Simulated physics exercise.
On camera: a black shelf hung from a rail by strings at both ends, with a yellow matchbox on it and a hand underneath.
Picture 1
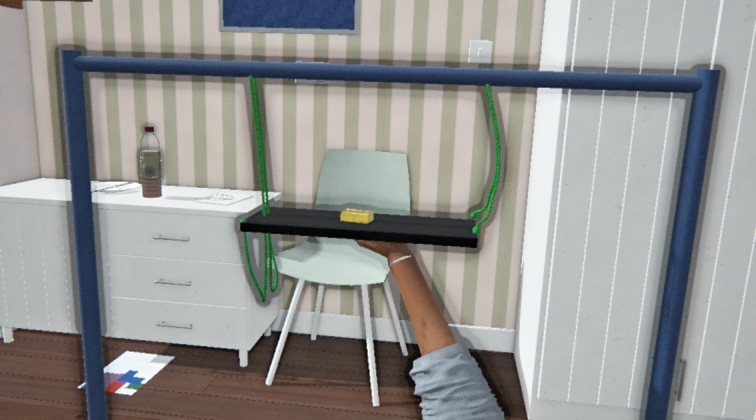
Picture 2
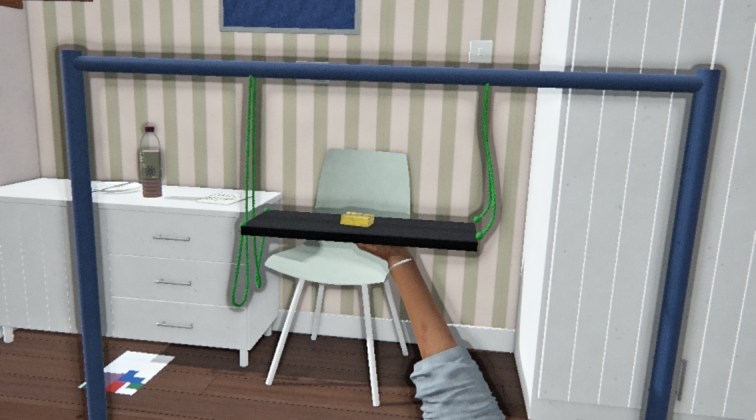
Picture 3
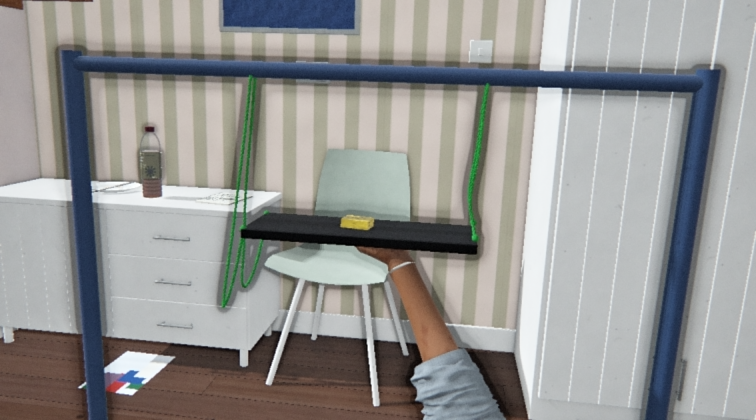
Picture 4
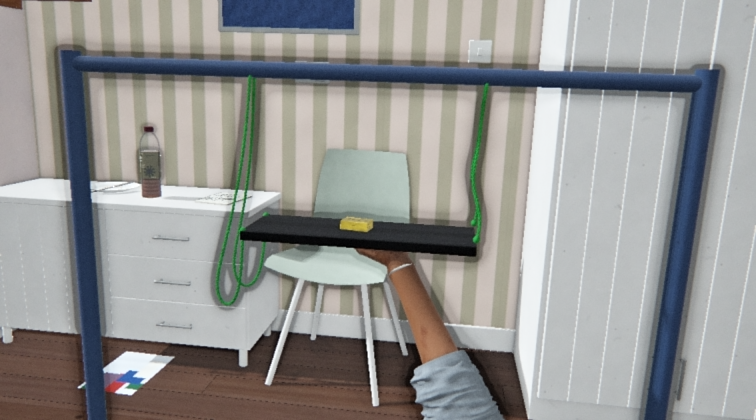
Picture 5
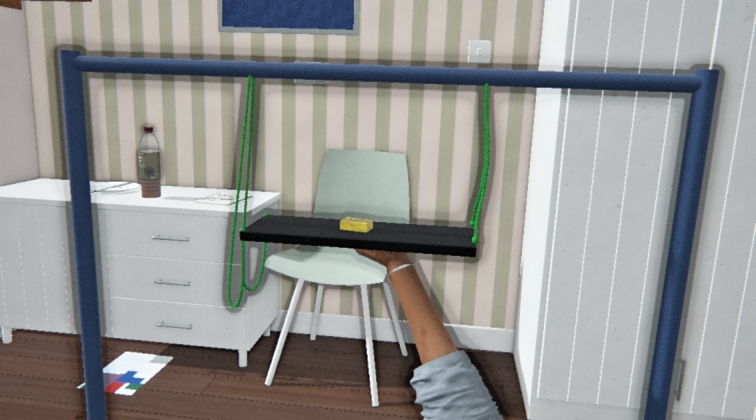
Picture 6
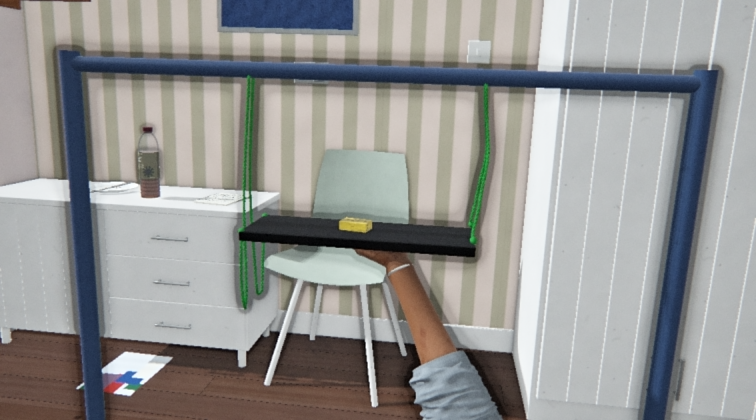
A hand held up a black shelf with a small yellow box on it, under a blue rail, lowering it very slightly while the slack green strings at both ends swayed and shifted.
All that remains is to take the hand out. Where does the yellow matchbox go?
In the end the yellow matchbox falls from the left end.
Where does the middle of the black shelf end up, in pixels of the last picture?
Near (390, 314).
Then, 0.78 s past the final frame, board tipped 35° down to the left; matchbox on the floor.
Then, 1.40 s past the final frame, board tipped 42° down to the left; matchbox on the floor.
When it is over, board tipped 48° down to the left; matchbox on the floor. The yellow matchbox drops leftwards.
